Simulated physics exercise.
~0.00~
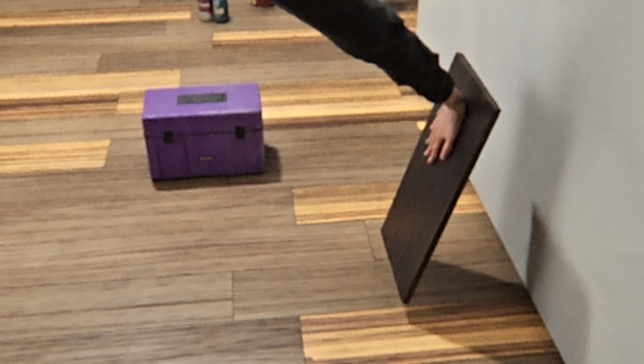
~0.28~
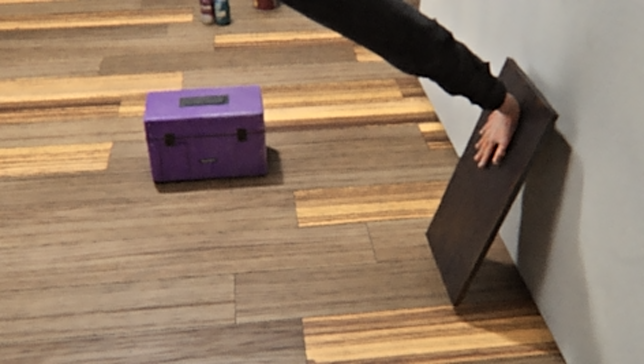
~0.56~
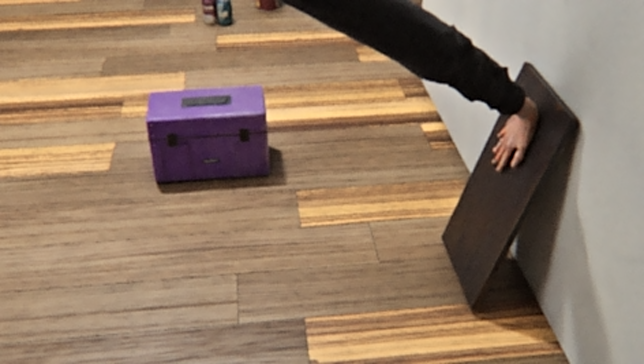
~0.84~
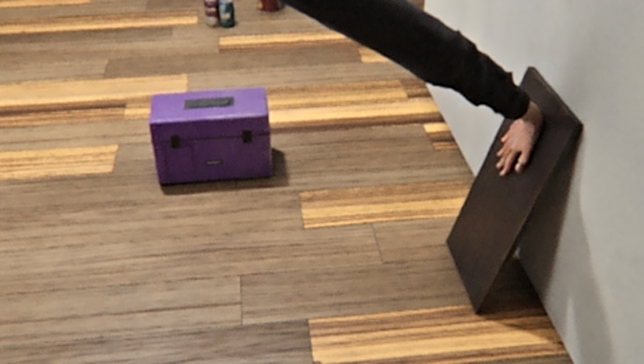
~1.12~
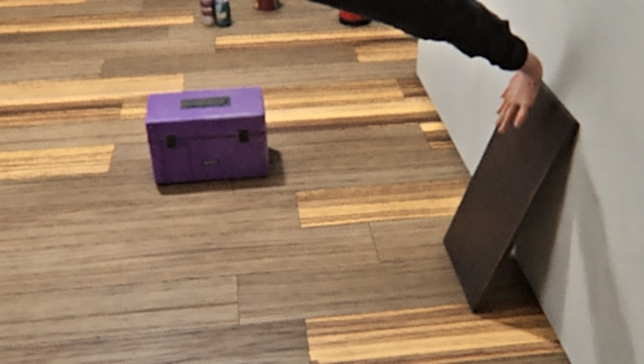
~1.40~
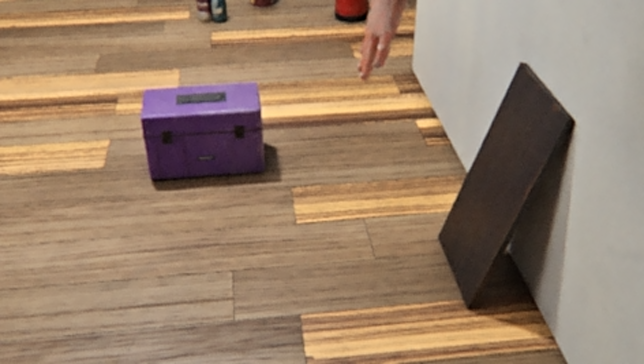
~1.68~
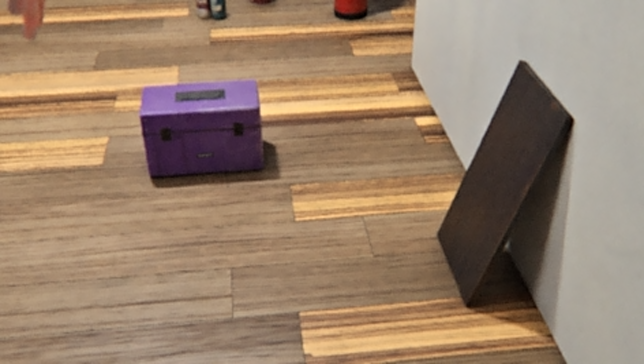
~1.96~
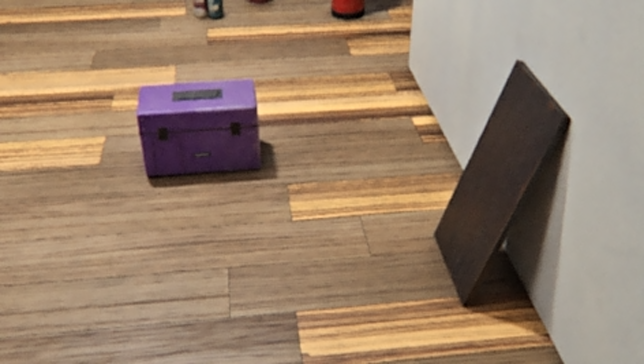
A hand leaning a dark board against a bare wall, letting go and withdrawing left past a purple toolbox, the board staying propped.
